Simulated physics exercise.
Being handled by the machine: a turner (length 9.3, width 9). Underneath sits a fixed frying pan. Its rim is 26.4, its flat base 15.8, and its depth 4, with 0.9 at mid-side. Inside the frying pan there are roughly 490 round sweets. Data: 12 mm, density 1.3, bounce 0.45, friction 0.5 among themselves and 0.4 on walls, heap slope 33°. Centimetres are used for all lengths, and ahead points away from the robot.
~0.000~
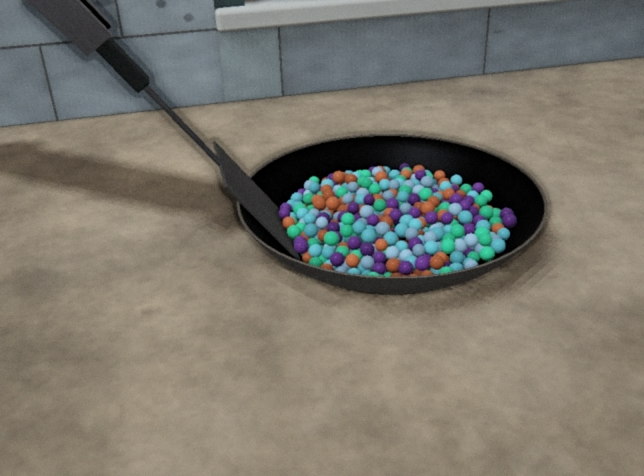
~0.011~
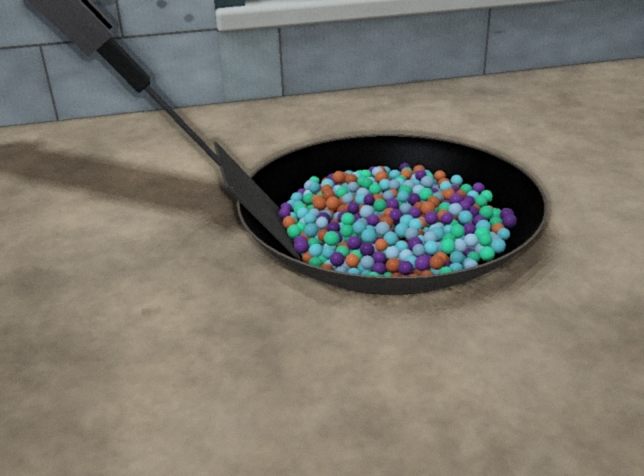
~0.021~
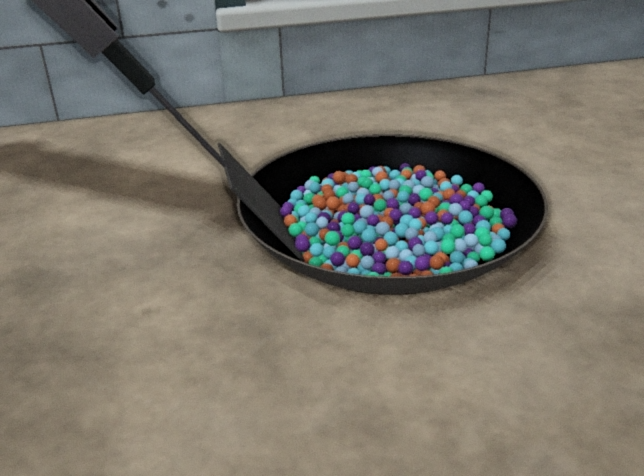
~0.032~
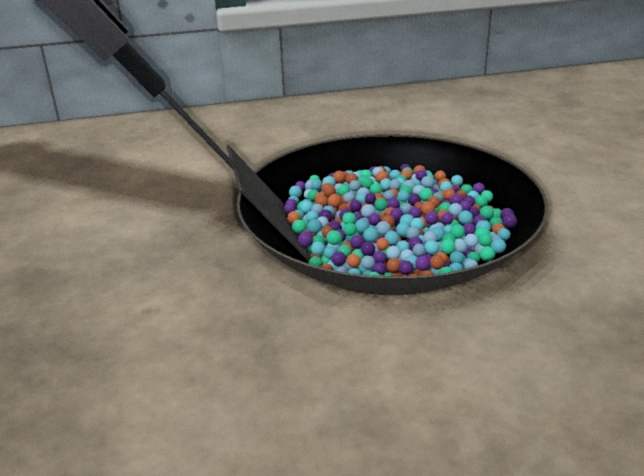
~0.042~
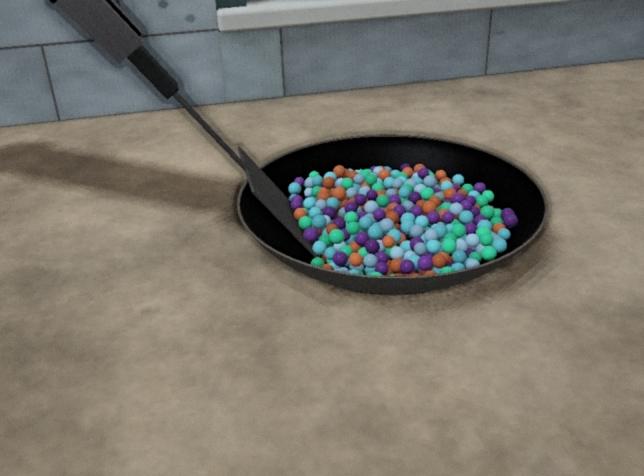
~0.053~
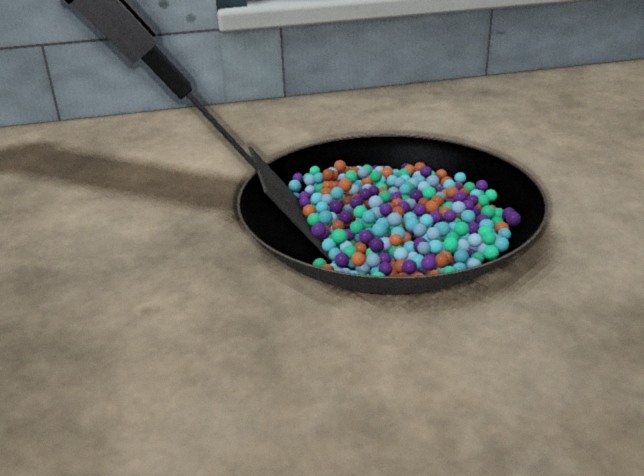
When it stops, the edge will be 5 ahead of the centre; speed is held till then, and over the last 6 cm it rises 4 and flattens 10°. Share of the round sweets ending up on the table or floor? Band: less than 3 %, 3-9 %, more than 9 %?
More than 9 %.
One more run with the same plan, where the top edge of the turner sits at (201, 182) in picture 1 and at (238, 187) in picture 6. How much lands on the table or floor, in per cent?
10 per cent.
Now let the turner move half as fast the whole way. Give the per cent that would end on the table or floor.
It would be roughly 0 percent.
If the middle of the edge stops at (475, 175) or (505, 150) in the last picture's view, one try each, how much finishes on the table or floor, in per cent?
Try 1: Approx. 25 %; try 2: Approx. 40 %.
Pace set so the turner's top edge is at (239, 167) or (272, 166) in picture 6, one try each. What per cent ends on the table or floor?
Close to 0 per cent in the first try and close to 20 per cent in the second.
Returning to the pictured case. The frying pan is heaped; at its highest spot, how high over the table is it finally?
Roughly 5.0 centimetres.
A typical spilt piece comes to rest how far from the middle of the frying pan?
I reckon close to 28 centimetres.
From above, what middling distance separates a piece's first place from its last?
The value is roughly 3 cm.
By 0.09 s, sloping 55°, highest piece 6 above the table; 490 in the frying pan.
By 0.14 s, sloping 51°, highest piece 7 above the table; 490 in the frying pan.
By 0.36 s, sloping 45°, highest piece 5 above the table; 426 in the frying pan, 53 on the table or floor, 11 on the blade or in flight.
By 1.41 s, sloping 45°, highest piece 5 above the table; 426 in the frying pan, 64 on the table or floor.
Final count, 426 in the frying pan, 64 on the table or floor. That is 13 % on the table or floor.
